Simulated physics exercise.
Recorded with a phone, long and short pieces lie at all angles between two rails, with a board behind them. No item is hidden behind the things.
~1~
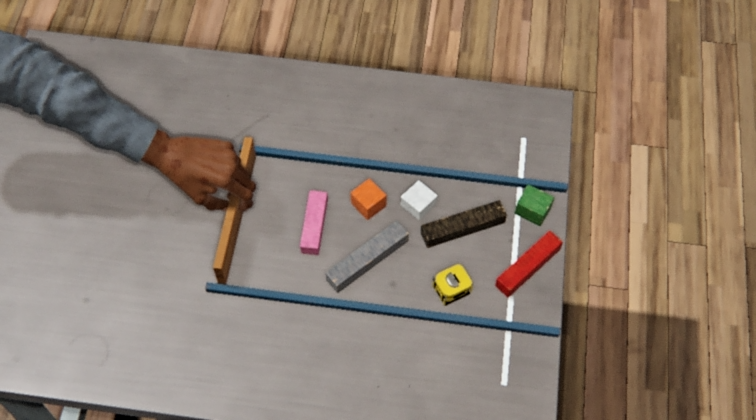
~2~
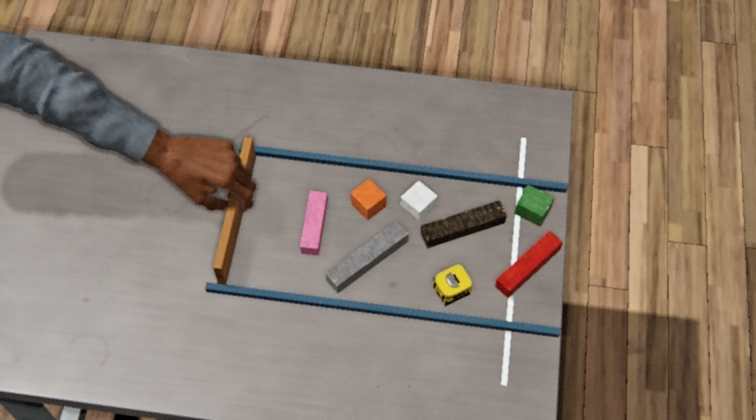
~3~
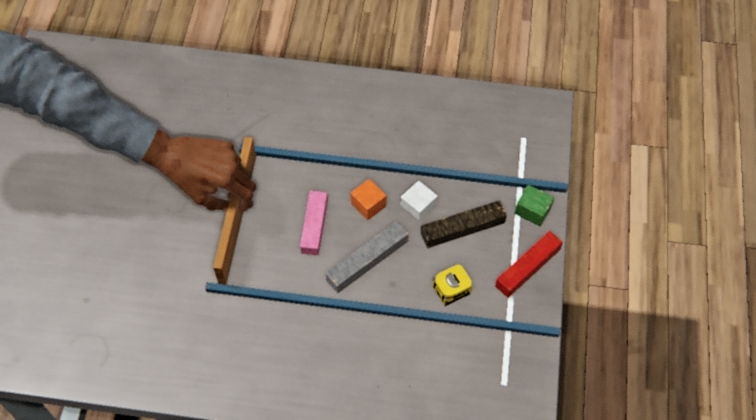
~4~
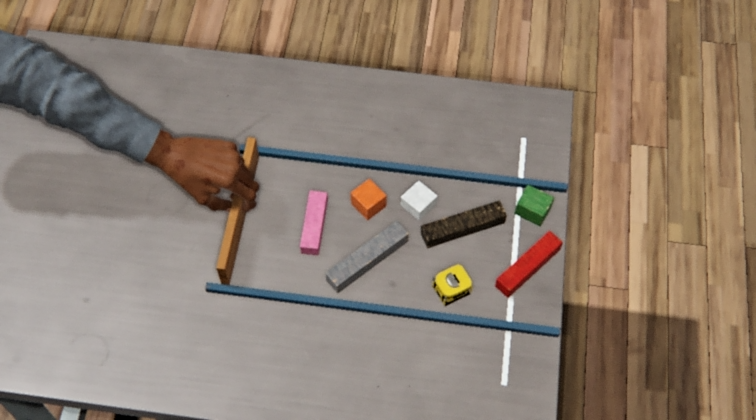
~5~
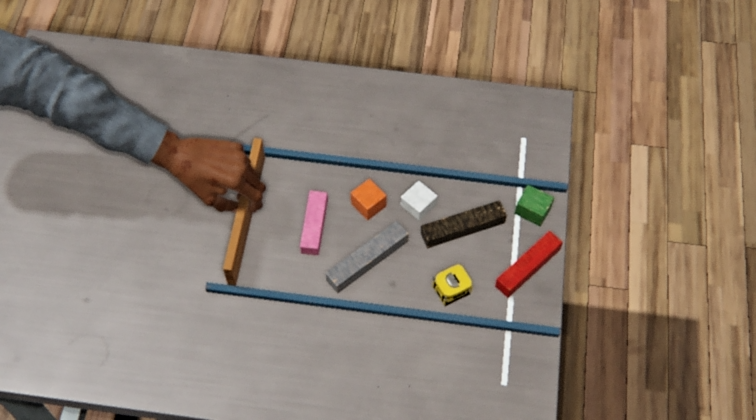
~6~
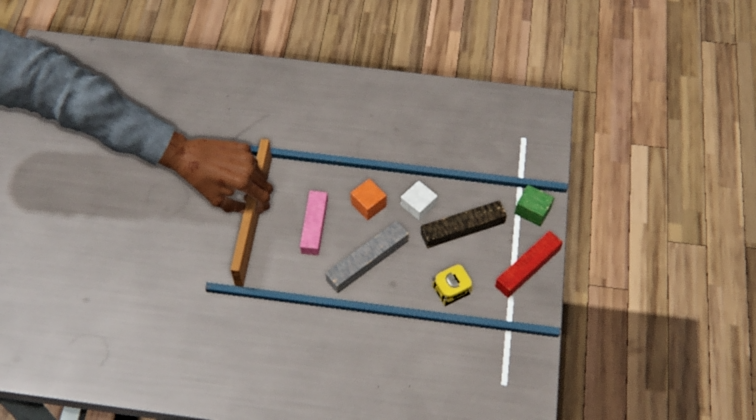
We see a hand holding an orange-brown board between two blue rails on a grey table, behind scattered colourful blocks, bars and a yellow case. The board stays still at first, then the hand slides it slightly right, touching nothing else.
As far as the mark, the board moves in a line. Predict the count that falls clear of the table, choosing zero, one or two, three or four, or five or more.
The count is three or four.
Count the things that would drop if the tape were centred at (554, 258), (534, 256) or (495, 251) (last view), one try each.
In that order 7, 5 and 1.
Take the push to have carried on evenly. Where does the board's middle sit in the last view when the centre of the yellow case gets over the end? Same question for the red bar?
(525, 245) and (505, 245), roughly.
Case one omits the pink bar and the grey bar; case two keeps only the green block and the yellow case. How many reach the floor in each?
That gives 1 for the first pair taken away and 2 for the second.
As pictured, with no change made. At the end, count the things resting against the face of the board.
It's 3 of them.
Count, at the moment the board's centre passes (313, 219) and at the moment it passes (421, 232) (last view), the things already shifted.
1 and 7.
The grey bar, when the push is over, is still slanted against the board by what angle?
Angle: Roughly 25 degrees.
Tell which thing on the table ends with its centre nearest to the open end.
The yellow case finishes closest.
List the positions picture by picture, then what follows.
In the first frame, green block (534, 205); red bar (529, 264); black bar (464, 224); board (236, 210); tape (515, 253).
In the second frame, red bar (529, 264); yellow case (453, 285).
In the third frame, black bar (464, 224); grey bar (368, 257).
In the fourth frame, green block (534, 206); white block (419, 201).
In the fifth frame, red bar (529, 264); pink bar (314, 223).
In the sixth frame, green block (534, 206); red bar (529, 264); black bar (464, 224); board (252, 212); tape (515, 253).
Early on, none off yet; green block at rest near (534, 206); red bar at rest near (529, 264); black bar at rest near (466, 224).
Finally, the number that fall off is three or four; lost, black bar, red bar and green block.
